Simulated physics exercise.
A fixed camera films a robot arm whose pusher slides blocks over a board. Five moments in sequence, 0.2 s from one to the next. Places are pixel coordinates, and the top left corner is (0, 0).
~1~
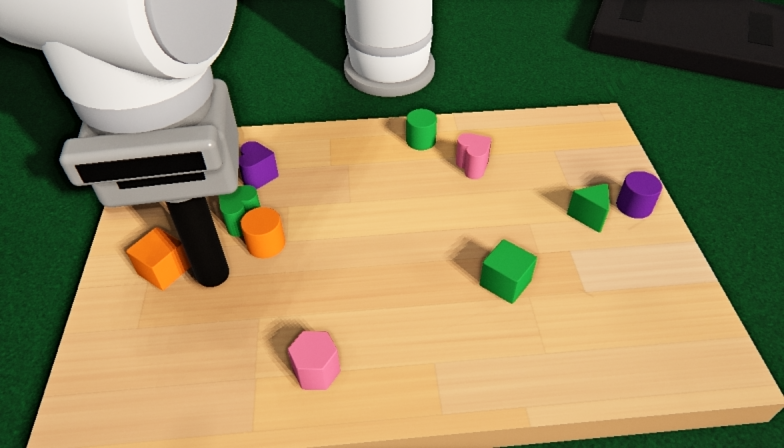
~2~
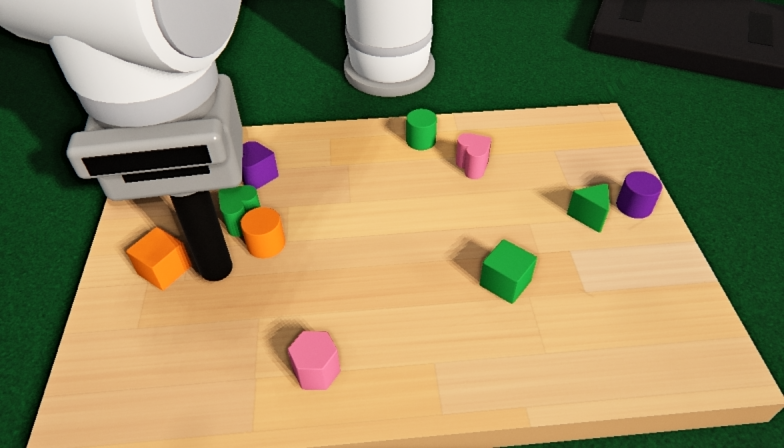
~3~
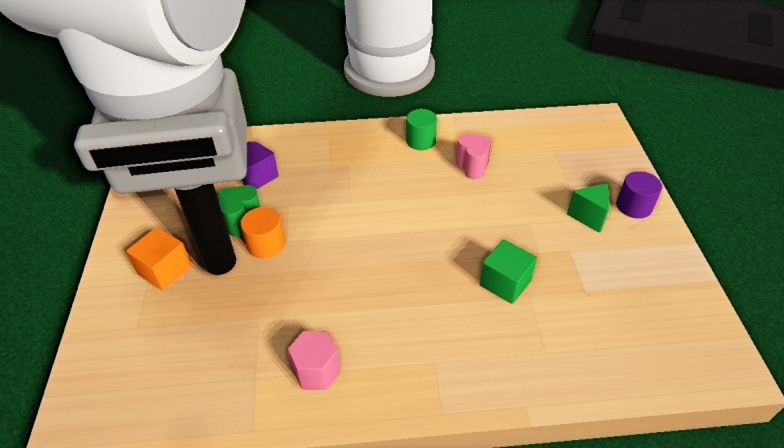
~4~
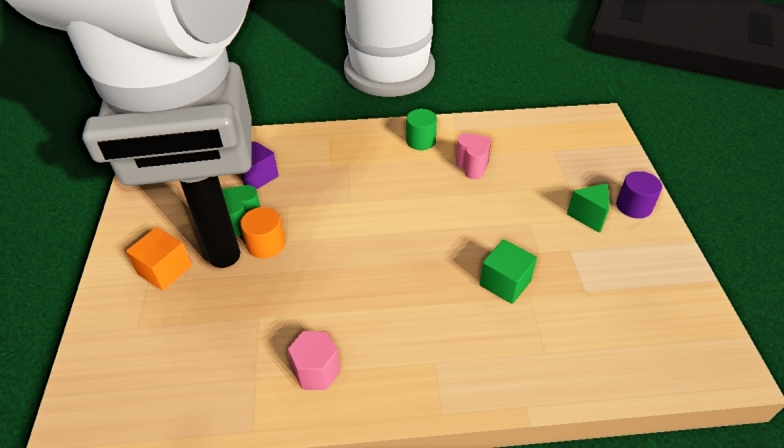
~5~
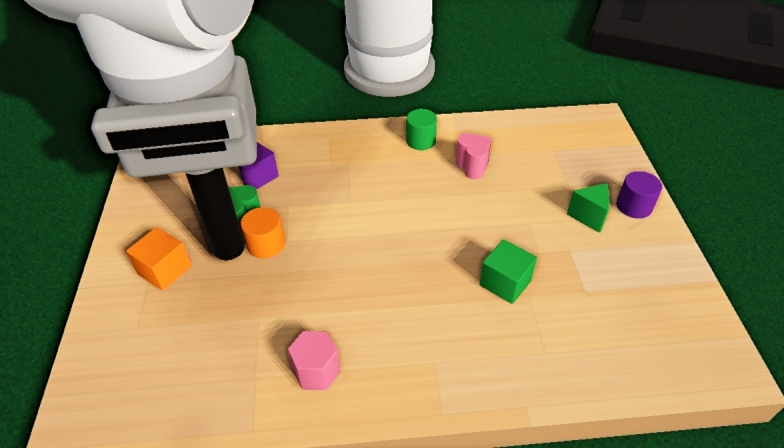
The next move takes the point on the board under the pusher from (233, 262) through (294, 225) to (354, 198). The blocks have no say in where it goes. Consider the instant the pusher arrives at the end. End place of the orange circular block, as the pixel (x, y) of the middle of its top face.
At (384, 167).
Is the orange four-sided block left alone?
In short: Yes.
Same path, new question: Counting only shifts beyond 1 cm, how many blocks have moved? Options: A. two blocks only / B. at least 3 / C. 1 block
The one that fits is C, 1 block.
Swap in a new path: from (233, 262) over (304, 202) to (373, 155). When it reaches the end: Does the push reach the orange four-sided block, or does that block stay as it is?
It will remain on its spot.
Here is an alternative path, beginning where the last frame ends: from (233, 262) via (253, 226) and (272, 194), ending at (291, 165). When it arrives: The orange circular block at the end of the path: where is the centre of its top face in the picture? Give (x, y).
Roughly at (282, 205).
What follows on the original path. One third of the way, pusher (272, 224); orange circular block (301, 199).
Two thirds of the way, pusher (313, 203); orange circular block (343, 181).
At the end, pusher (354, 186); orange four-sided block unmoved; green heart block unmoved; orange circular block (384, 167).
